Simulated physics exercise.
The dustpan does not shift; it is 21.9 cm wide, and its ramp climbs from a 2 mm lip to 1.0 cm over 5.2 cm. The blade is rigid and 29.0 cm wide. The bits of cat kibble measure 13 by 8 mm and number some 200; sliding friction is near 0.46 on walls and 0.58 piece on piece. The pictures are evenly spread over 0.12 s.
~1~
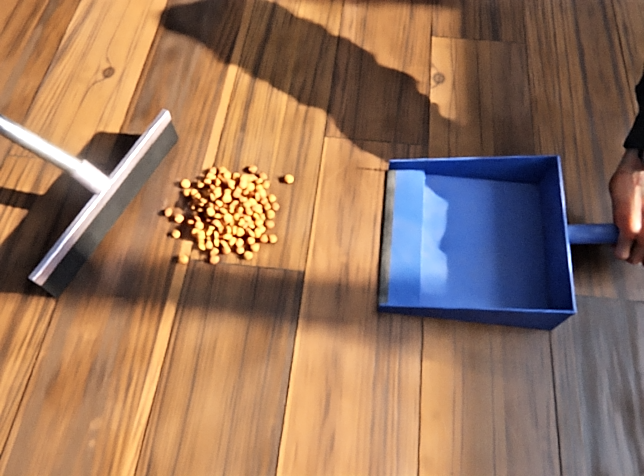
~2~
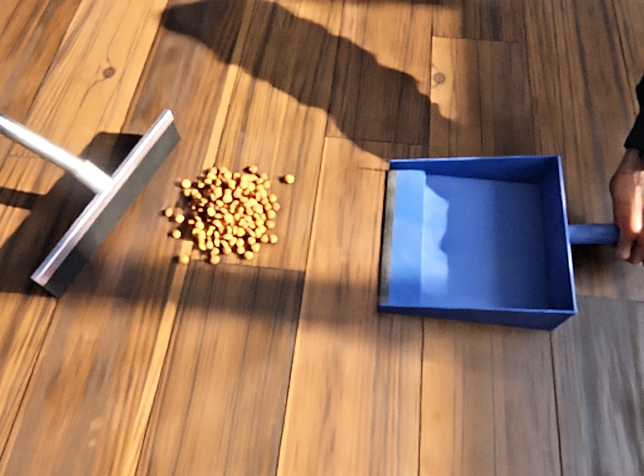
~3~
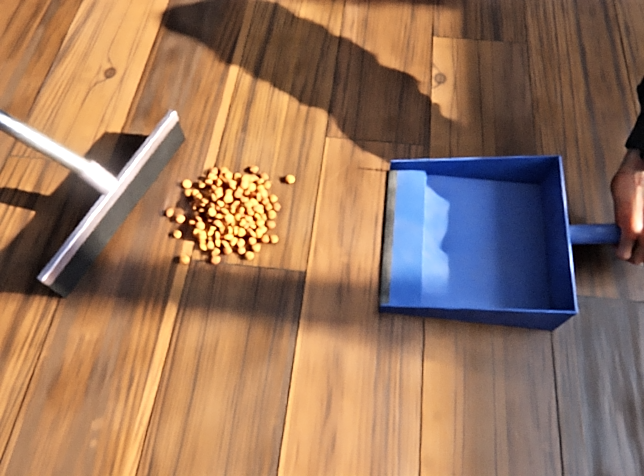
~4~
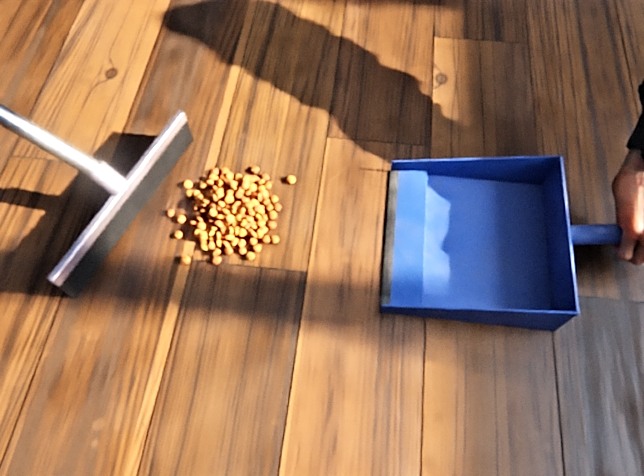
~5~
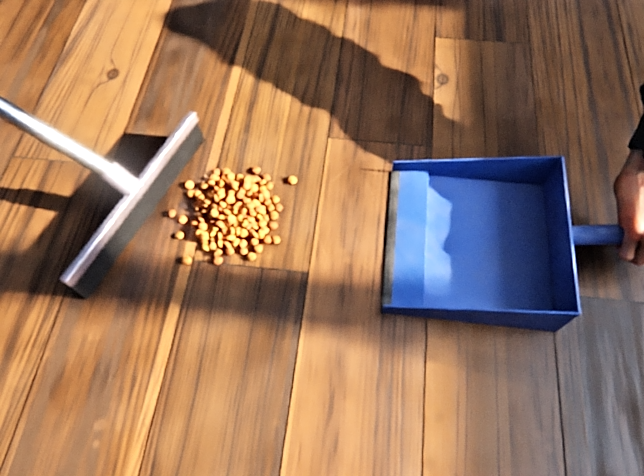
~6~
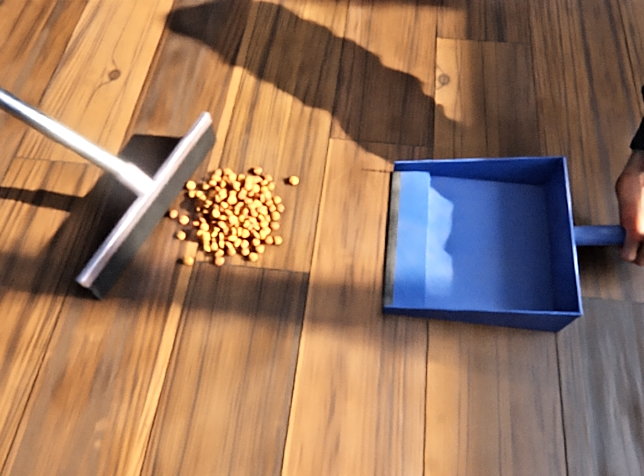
In this clip, a metal-handled blade slides slowly rightward across a wooden floor until it is beside a small pile of brown kibble, which stays almost undisturbed, while a hand at the right holds a blue dustpan still.
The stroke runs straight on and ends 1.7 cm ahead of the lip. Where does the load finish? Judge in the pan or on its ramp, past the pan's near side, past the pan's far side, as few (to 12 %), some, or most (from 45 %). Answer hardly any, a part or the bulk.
Pan hardly any, near side hardly any, far side hardly any.
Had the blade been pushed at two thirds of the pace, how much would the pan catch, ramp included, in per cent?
Then about 5 per cent.
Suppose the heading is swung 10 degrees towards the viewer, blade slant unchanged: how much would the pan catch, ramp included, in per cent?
In that case some 15 per cent.
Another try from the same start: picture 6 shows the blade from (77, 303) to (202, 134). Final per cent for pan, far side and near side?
Pan 20, far 0, near 30.
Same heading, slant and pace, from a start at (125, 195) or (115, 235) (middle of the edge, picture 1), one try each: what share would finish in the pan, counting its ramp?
About 5 and 15 per cent.
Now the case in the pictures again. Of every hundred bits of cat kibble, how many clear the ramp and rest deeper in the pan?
Some 0 per cent.
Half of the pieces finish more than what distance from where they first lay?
Some 18 cm.
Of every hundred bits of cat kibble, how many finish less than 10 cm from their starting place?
Roughly 0 per cent.
Then, 0.19 s after the last picture, middle of the blade 19 cm from the lip; 0 % over the lip, far side 0 %, near side 0 %.
Then, 0.32 s after the last picture, middle of the blade 10 cm from the lip; 0 % over the lip, far side 5 %, near side 0 %.
Then, 0.58 s after the last picture, middle of the blade 6 cm from the lip; 5 % over the lip, far side 5 %, near side 5 %.
In the end, pan 5 %, near side 5 %, far side 5 %, in front of the lip or behind the blade 85 %.
